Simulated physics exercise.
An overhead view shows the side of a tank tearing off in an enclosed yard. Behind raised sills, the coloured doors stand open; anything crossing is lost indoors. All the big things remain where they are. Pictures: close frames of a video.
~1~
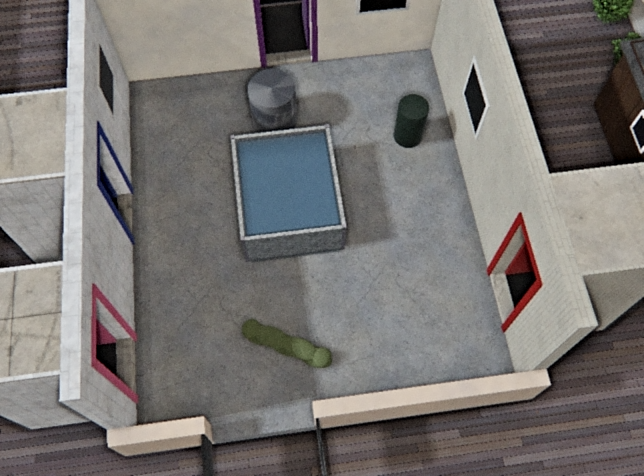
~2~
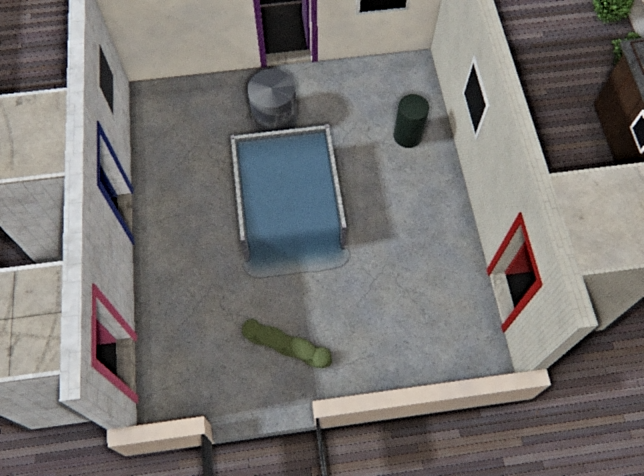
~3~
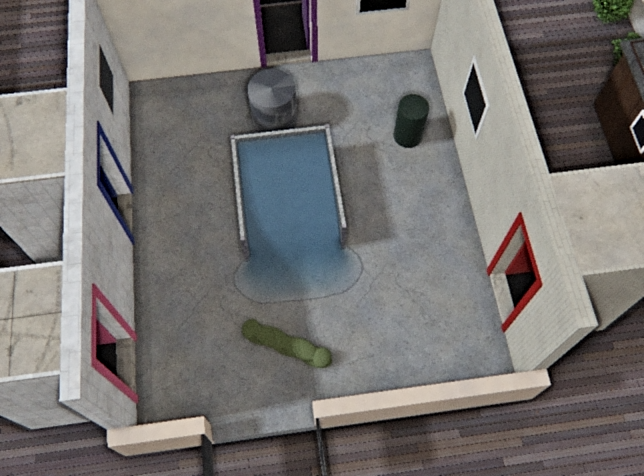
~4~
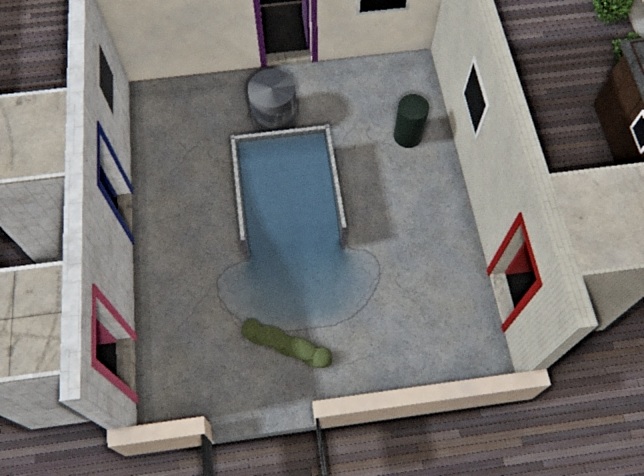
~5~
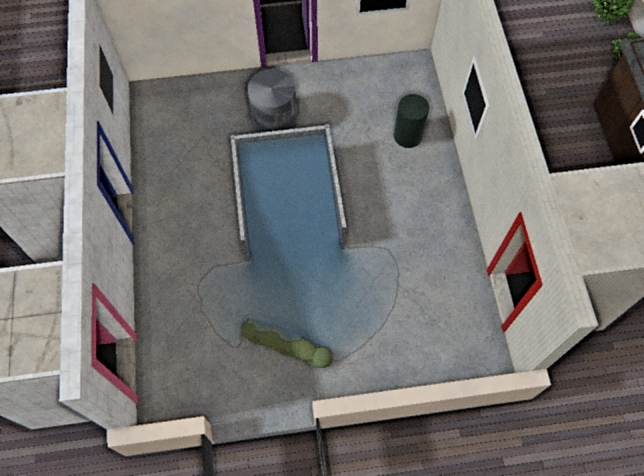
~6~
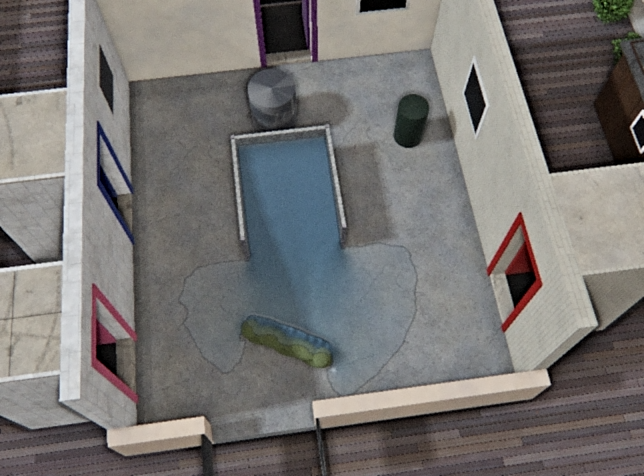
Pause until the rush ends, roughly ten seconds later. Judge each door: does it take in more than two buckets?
My call: The pink door keeps it to two or fewer, the blue door keeps it to two or fewer, the red door takes in more, the purple door keeps it to two or fewer.
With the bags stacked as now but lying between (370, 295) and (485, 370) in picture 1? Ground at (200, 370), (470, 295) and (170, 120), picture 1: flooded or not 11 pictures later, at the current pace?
First spot inundated, second inundated, third spared.
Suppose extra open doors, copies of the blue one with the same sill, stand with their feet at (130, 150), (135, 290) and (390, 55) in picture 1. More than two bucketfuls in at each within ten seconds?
Each in turn, the new doors: Remains within bounds, breaks the limit, breaks the limit.
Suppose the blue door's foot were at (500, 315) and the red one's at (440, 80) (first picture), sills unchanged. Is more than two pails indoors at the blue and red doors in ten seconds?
In that case the blue door runs over the limit and the red door keeps within bounds.
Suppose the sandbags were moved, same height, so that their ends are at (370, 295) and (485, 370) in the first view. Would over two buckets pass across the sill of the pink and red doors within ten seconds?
Pink door: Within the limit; red door: Within the limit.
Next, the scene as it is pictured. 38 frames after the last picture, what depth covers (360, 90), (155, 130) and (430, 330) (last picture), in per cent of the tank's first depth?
About 2 per cent, then 2 per cent, then 12 per cent.
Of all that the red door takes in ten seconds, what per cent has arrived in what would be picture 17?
Something like 0 in a hundred.
A moment on, water covers 30 % of the floor; the pink door wet at the sill, nothing in, the blue door not reached, the red door not reached, the purple door not reached.
Next, water covers 35 % of the floor; the pink door wet at the sill, nothing in, the blue door not reached, the red door wet at the sill, nothing in, the purple door not reached.
Then, water covers 55 % of the floor; the pink door wet at the sill, nothing in, the blue door wet at the sill, nothing in, the red door over two buckets in, the purple door not reached.
Later, water covers 85 % of the floor; the pink door wet at the sill, nothing in, the blue door wet at the sill, nothing in, the red door far over two buckets in, the purple door wet at the sill, nothing in.
In the end, water covers 95 % of the floor; the pink door wet at the sill, nothing in, the blue door under two buckets in, the red door far over two buckets in, the purple door under two buckets in.
